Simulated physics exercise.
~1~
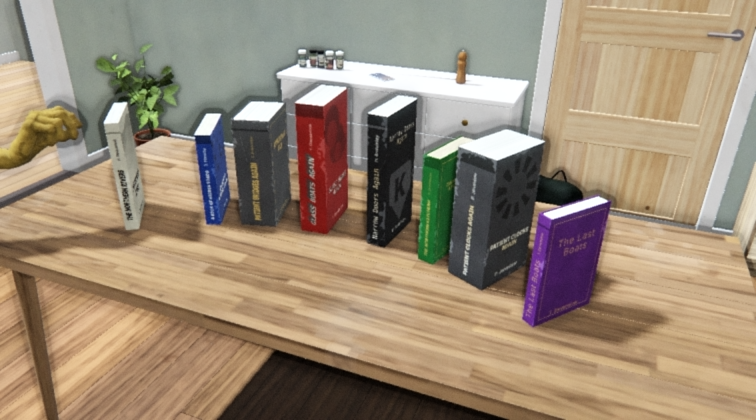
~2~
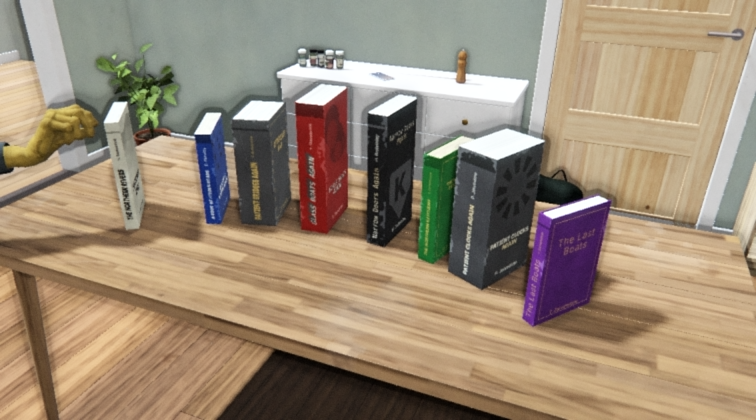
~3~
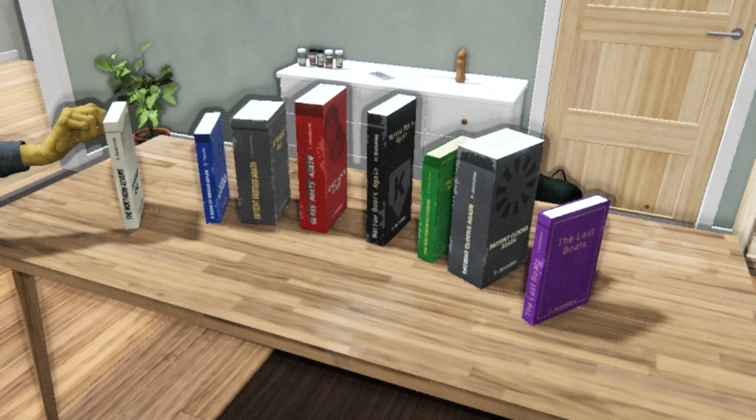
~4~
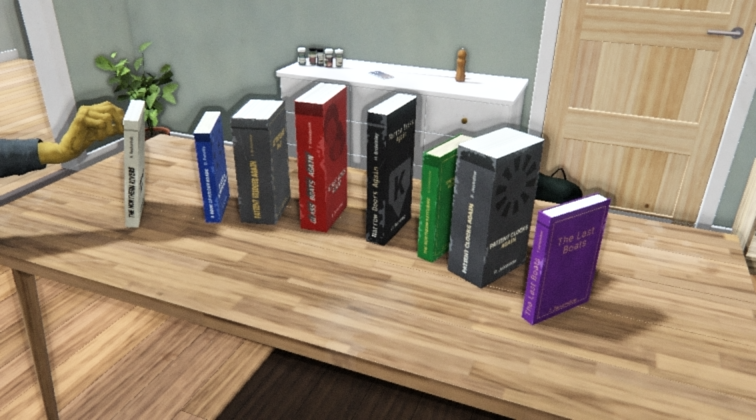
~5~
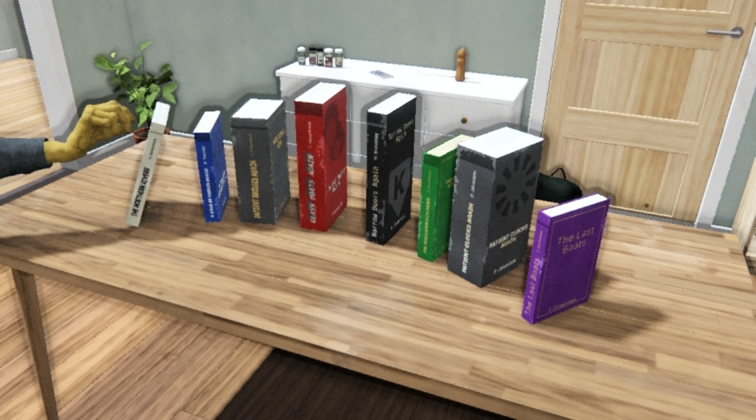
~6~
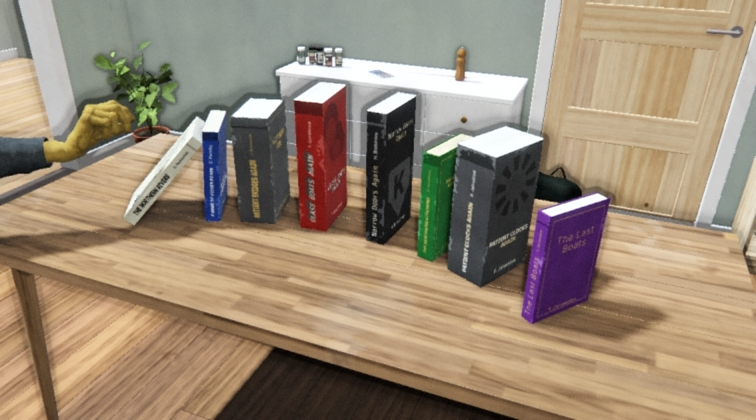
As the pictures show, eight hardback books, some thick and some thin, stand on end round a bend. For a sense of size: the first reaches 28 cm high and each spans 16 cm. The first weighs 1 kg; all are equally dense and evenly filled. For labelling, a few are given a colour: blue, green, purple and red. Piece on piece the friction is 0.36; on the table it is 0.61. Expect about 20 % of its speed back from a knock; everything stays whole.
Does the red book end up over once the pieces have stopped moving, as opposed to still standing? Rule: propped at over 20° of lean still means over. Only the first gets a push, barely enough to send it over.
It weathers it.
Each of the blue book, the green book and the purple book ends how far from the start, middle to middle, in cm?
Moved: Blue 0, green 0, purple 0.
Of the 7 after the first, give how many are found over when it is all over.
0 in total.
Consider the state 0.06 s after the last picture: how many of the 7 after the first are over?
Count at that instant: 0.
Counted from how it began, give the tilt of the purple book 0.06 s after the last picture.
Rotation: Approx. 0°.
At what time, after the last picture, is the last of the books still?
That comes at about 0.5 s.
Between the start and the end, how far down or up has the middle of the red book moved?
Net change: Some 0 cm lower.
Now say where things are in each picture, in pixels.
In the first picture (we follow the side turned to the camera), finger (71, 124) 8 cm from the first book; red book (312, 172); green book (428, 212); purple book (572, 265); no other piece has moved.
The second picture shows finger (87, 123) 39 mm from the first book; red book (312, 171).
The third picture shows finger (103, 121) 3 mm from the first book; red book (311, 171).
The fourth picture shows finger (119, 120) pushing; red book (311, 170); no other piece has moved.
The fifth picture shows finger (125, 119) stopped; red book (311, 169); no other piece has moved.
The sixth picture shows finger (124, 118) stopped; red book (311, 169); blue book (211, 178) tipped 5°; green book (427, 209); one has shifted.
Then, 0.06 s on from the sixth picture, none of the 7 other books over, 1 disturbed; red book unmoved; blue book tipped 12°.
Finally, none of the 7 other books over, 2 disturbed; red book unmoved; blue book tipped 15°; green book unmoved. Seven left standing. Seen by the last camera, middles, red book near (323, 157), blue book near (226, 166).
